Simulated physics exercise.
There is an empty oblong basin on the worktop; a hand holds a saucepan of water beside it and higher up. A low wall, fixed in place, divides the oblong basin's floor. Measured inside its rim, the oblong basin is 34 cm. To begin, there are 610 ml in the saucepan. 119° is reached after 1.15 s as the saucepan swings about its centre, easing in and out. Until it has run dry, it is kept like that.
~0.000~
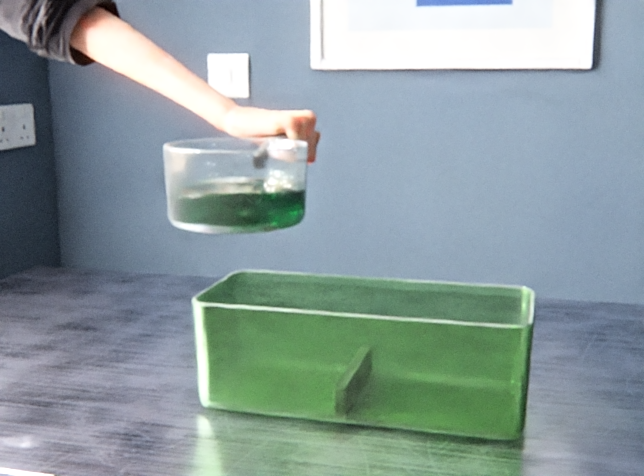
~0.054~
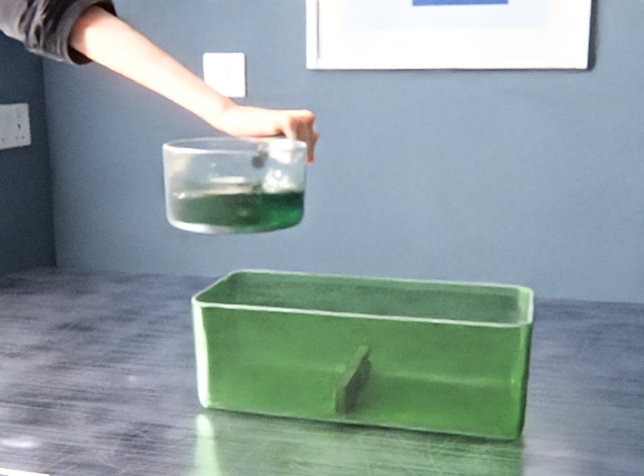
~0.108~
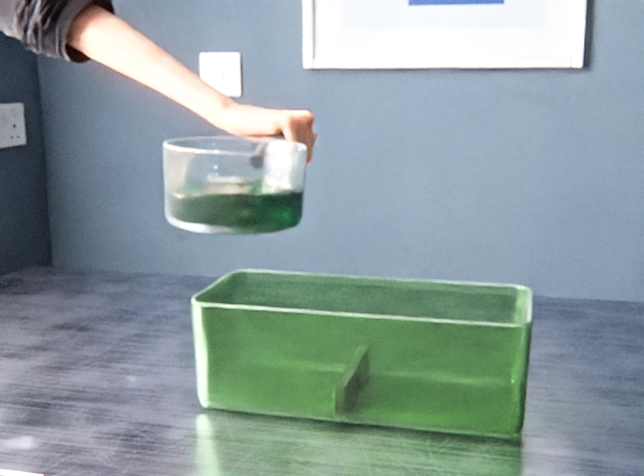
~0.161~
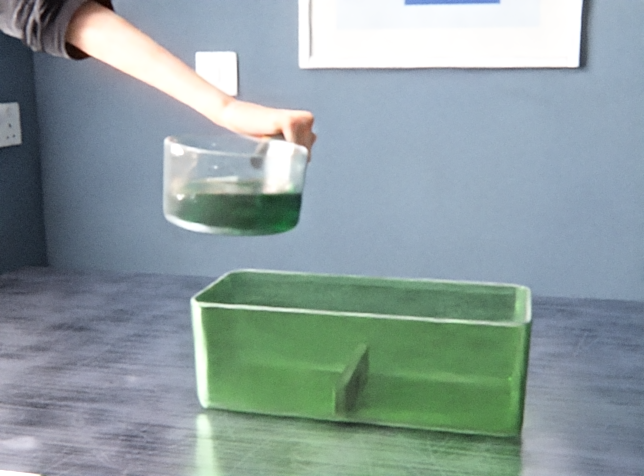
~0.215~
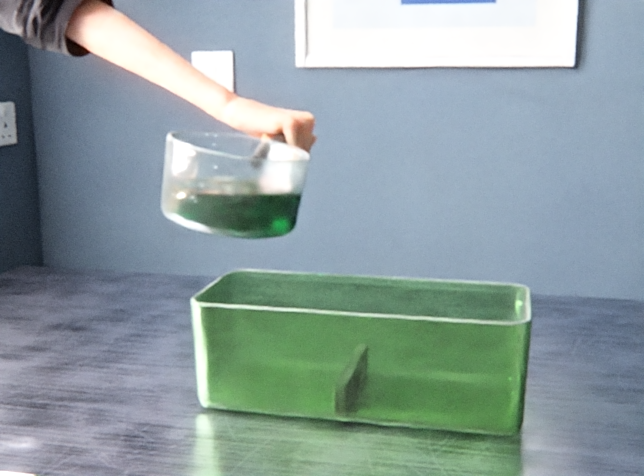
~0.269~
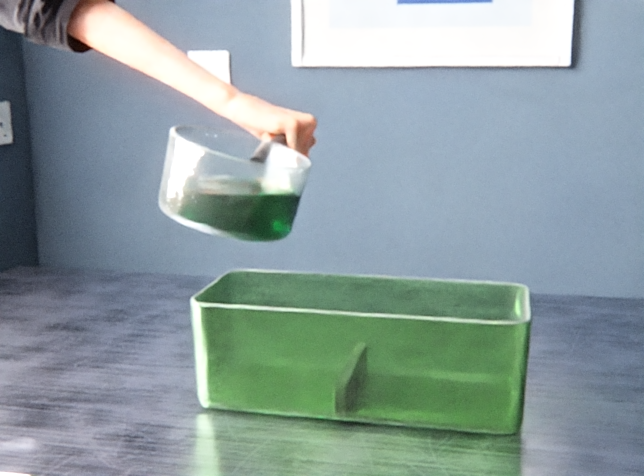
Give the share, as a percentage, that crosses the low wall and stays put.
Around 29 %.
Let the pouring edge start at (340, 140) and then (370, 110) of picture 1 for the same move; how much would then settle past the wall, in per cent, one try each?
Roughly 65 per cent the first time and 90 per cent the second.
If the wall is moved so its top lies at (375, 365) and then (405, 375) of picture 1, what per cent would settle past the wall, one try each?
It comes to 5 per cent, and then 15 per cent.
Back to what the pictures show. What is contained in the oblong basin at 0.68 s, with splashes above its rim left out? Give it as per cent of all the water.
Around 10 percent.
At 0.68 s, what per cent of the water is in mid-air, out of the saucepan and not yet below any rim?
Some 28 per cent, I reckon.
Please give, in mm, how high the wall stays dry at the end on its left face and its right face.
About 14 mm on the left, about 26 mm on the right.
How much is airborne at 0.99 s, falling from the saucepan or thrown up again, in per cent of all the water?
About 7 per cent.
After 0.68 s the tilt is 77° and 63 per cent is still to pour, 8 is left of the wall and 1 right of it.
After 0.99 s the tilt is 113° and 9 per cent is still to pour, 59 is left of the wall and 25 right of it.
After 1.30 s the tilt is 119° and 0 per cent is still to pour, 71 is left of the wall and 28 right of it.
After 1.65 s the tilt is 119° and 0 per cent is still to pour, 71 is left of the wall and 29 right of it.
In the end 71 per cent lies left of the wall, 29 right of it and 1 outside.
